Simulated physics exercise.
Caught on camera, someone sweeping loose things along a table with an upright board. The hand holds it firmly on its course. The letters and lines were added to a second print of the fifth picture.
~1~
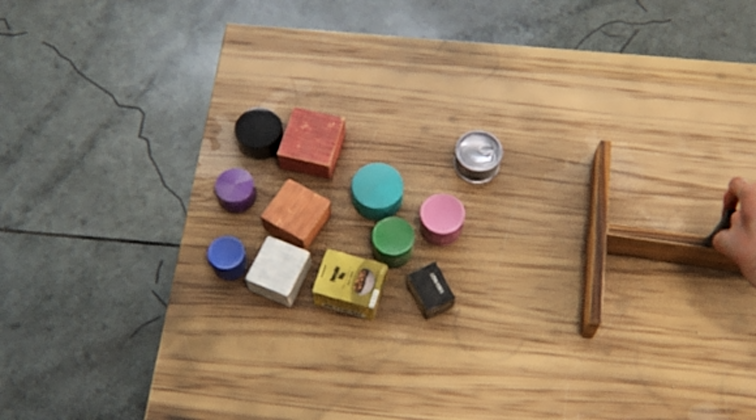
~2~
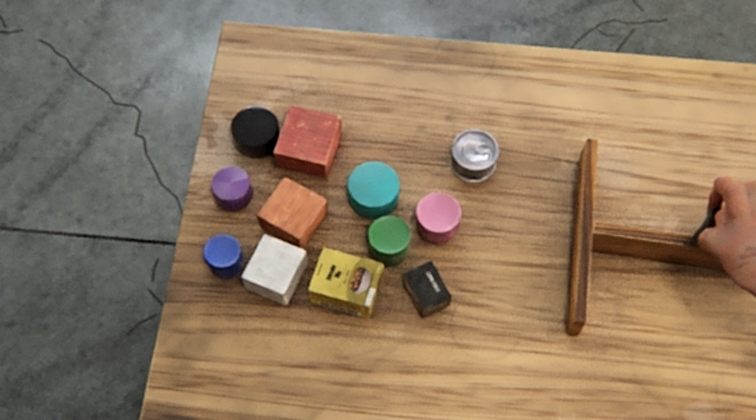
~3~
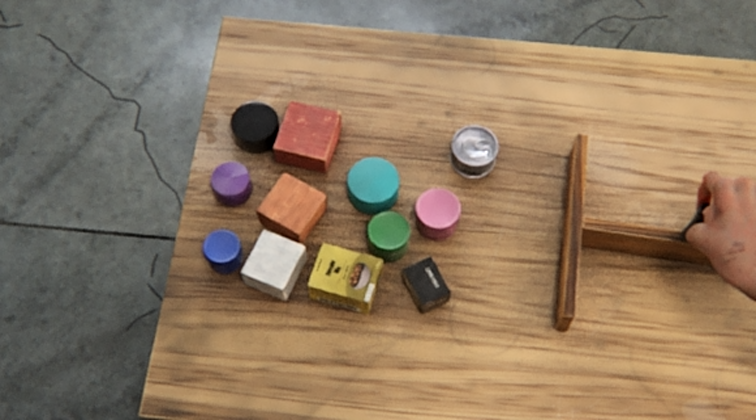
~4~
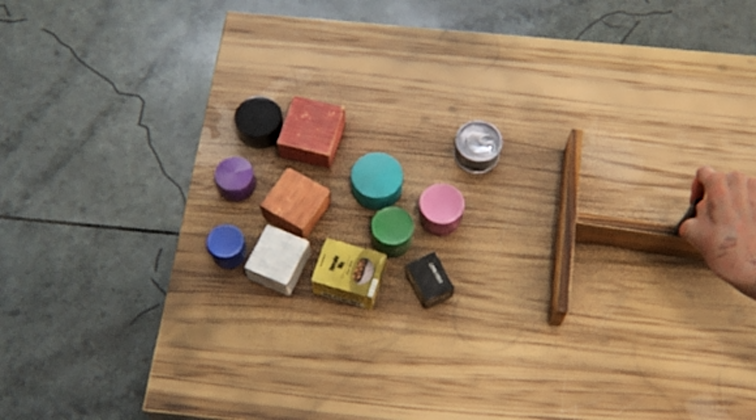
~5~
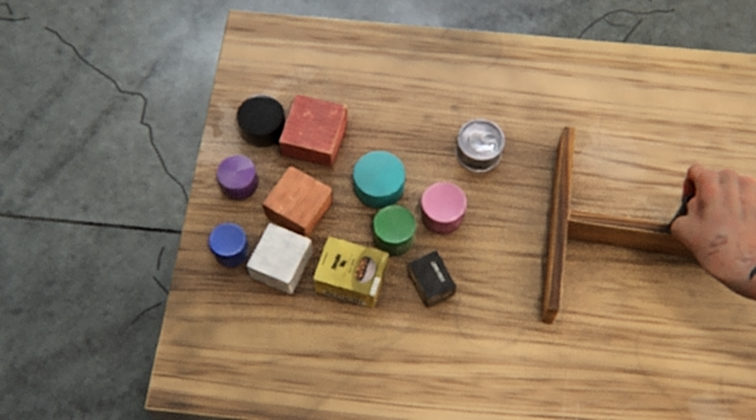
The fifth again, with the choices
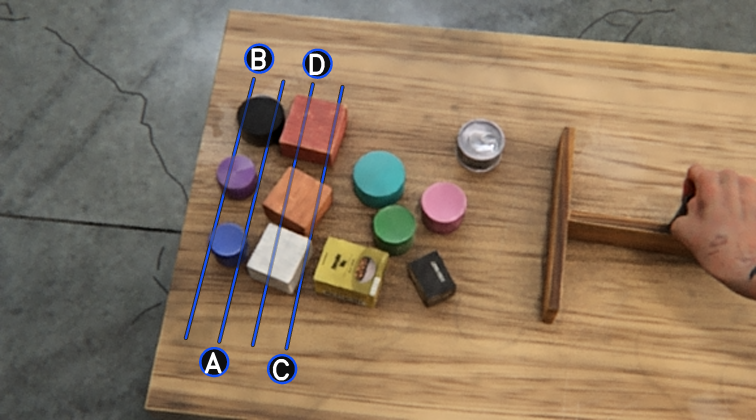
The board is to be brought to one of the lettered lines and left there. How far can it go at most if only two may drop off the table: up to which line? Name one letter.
It should halt at C.
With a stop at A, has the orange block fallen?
Yes.
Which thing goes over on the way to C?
The blue tub.
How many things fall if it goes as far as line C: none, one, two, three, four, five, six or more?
In all, one.
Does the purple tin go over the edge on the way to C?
No.
On the marked copy, A at (253, 203); B at (222, 200); C at (316, 209); D at (285, 206).
Taking C. A third of the way, board (473, 205); grey tin (452, 142); purple tin (238, 178).
Two thirds of the way, board (386, 197); blue tub (210, 243); black pot (247, 111).
When it is over, board (320, 191); blue tub over the edge; black pot (216, 87); one fallen.
As for the rest, A drops five; B drops six; D drops three.
